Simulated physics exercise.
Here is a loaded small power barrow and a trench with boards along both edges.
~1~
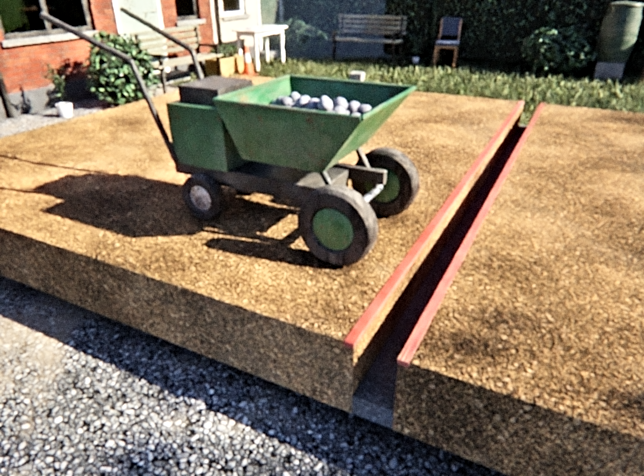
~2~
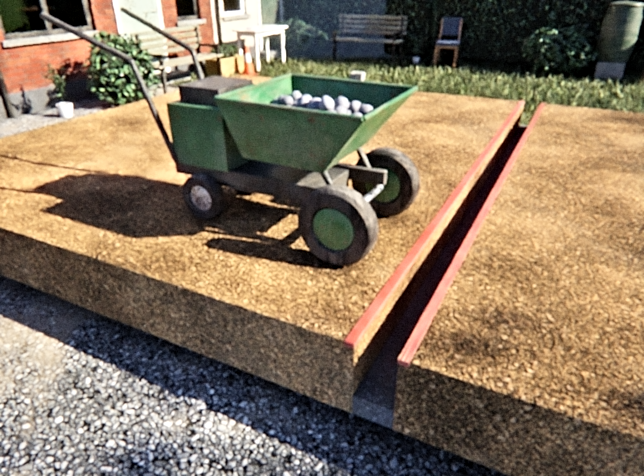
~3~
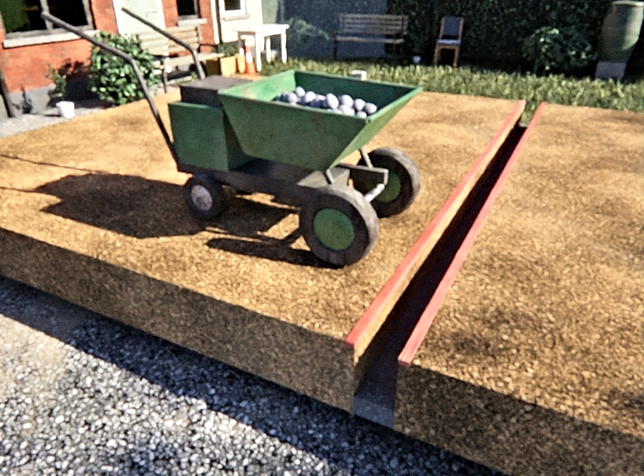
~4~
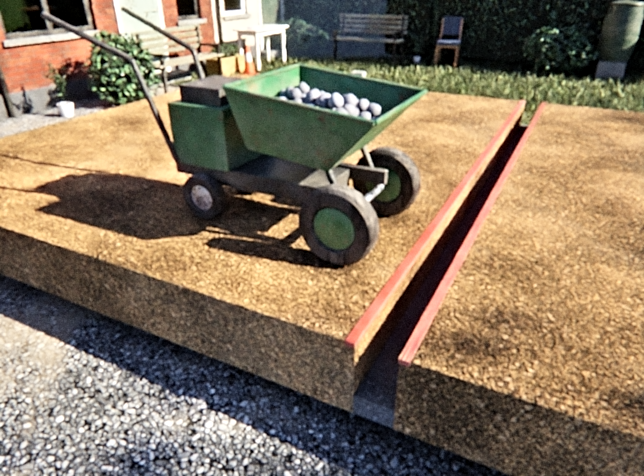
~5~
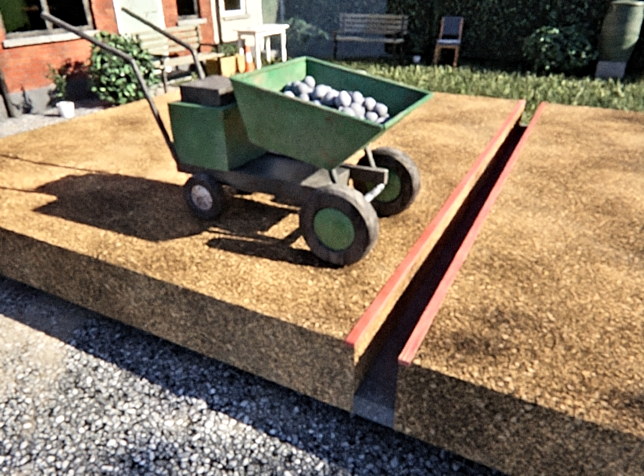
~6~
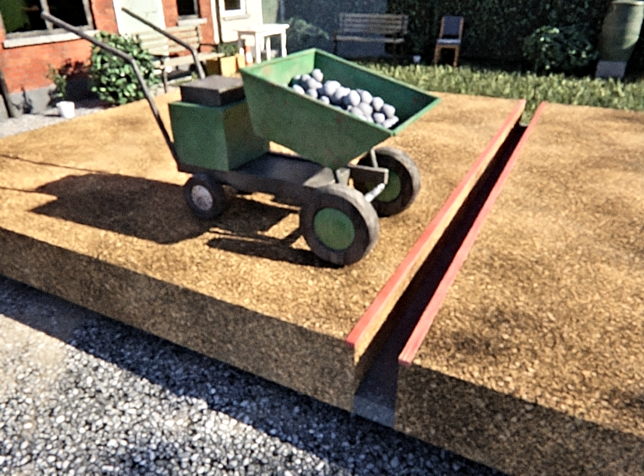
The clip opens on a green barrow loaded with round, greyish cobbles, standing on a raised brown surface left of a narrow, red-edged trench. Its skip begins level, then tilts gradually forward to the right, its rear rising clearly as the cobbles shift toward the lowered lip, while the wheels stay put.
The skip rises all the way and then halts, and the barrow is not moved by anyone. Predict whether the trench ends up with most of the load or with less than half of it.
The trench is going to take short of half of it.
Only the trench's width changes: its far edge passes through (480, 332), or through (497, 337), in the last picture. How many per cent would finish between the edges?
Result, try 1: 60 in a hundred; try 2: 80 in a hundred.
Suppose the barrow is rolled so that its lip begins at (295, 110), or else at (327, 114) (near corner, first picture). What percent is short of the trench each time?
It comes out near 10 in a hundred for the first and near 0 in a hundred for the second.
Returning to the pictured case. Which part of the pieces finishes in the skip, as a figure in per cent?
10 per cent or so.
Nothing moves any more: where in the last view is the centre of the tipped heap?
I'd put the middle somewhere around (520, 265).
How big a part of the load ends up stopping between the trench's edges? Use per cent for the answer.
My estimate is about 0 in a hundred.
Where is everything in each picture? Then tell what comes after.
Lip of the skip at (361, 119), level; top of the load at (302, 116), round cobbles; first edge of the trench at (377, 304); far edge at (426, 318), the trench under half as wide as the skip, and about as deep as wide, in the first frame.
Lip of the skip at (363, 119), level; top of the load at (303, 115), in the second frame.
Lip of the skip at (368, 121), tipped barely; top of the load at (307, 113), in the third frame.
Lip of the skip at (375, 124), tipped a little; top of the load at (311, 108), in the fourth frame.
Lip of the skip at (383, 128), tipped a little; top of the load at (311, 98), in the fifth frame.
Lip of the skip at (393, 134), tipped clearly; top of the load at (309, 85); first edge of the trench at (378, 303); far edge at (428, 317), in the sixth frame.
Soon after the last picture, skip tipped steeply; all in the skip.
A little later, skip tipped right over; most in the skip; about a quarter beyond it; a stray few falling.
Later still, skip tipped right over; a small part in the skip; most beyond it.
At rest, skip tipped right over; a small part in the skip; none in or heaped over the trench; nearly all beyond it.
